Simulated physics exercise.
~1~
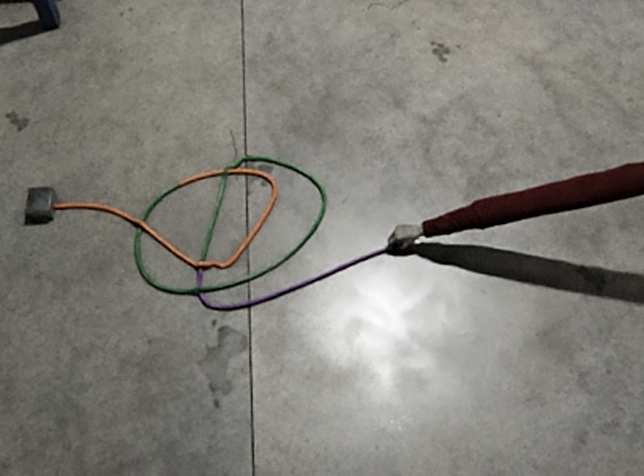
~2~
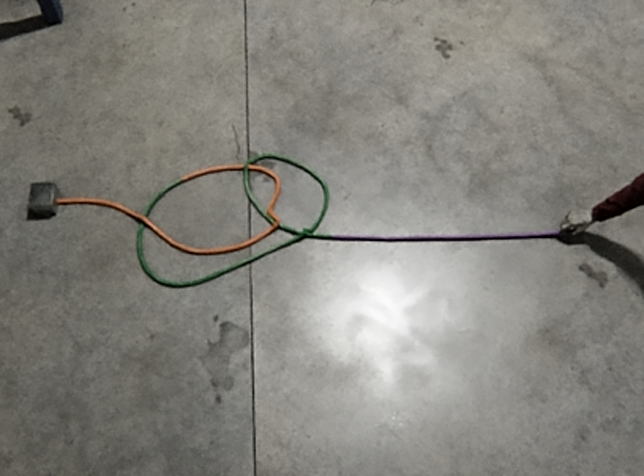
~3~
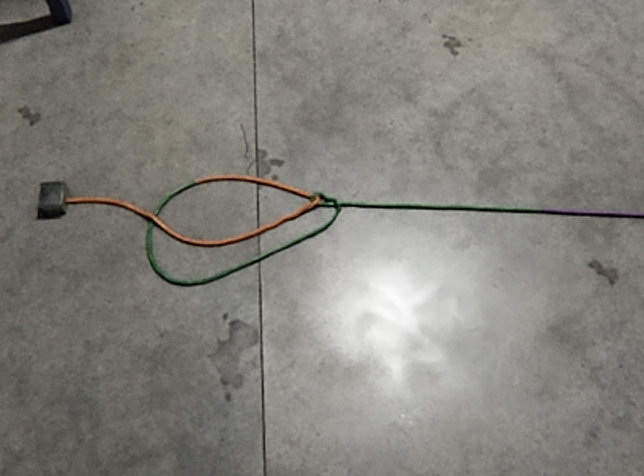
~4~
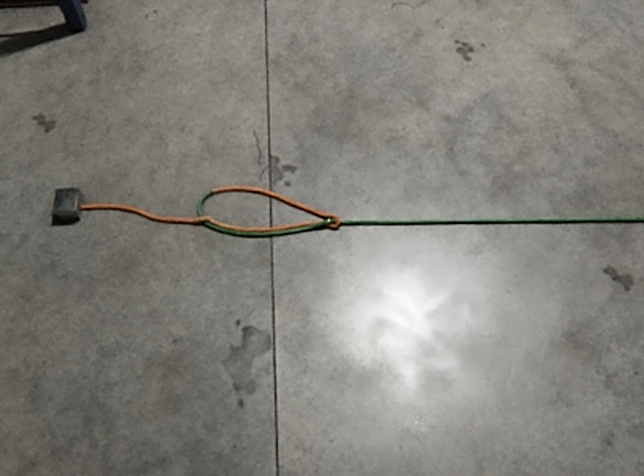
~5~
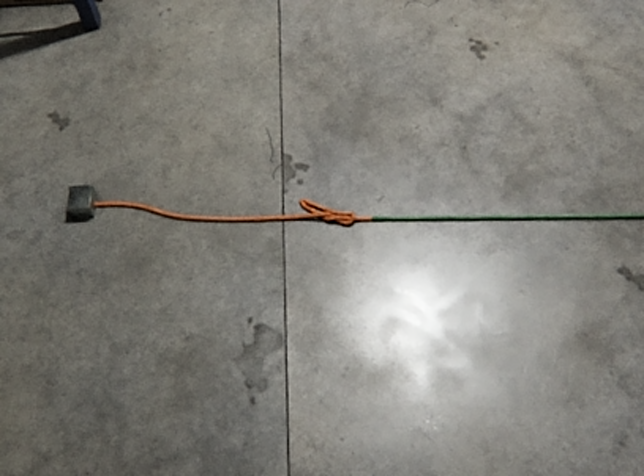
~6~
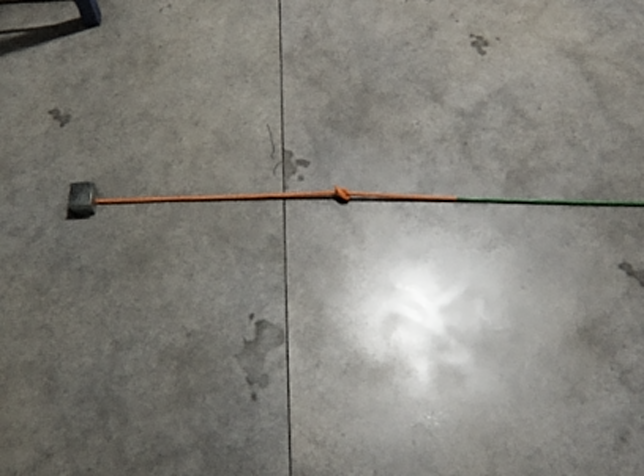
To begin with, a rope of orange, green and purple sections lies in overlapping loops on a grey concrete floor, its left end fixed to a small dark block and its right end held by a dark red arm-like rod. The rod draws the purple end rightward and leaves view, pulling that section straight. The loops stretch into a long teardrop as green rope follows to the right. The teardrop narrows, then shrinks to a small orange bundle. Finally, the rope pulls into a nearly straight line, with a small, tight orange knot jammed in it.
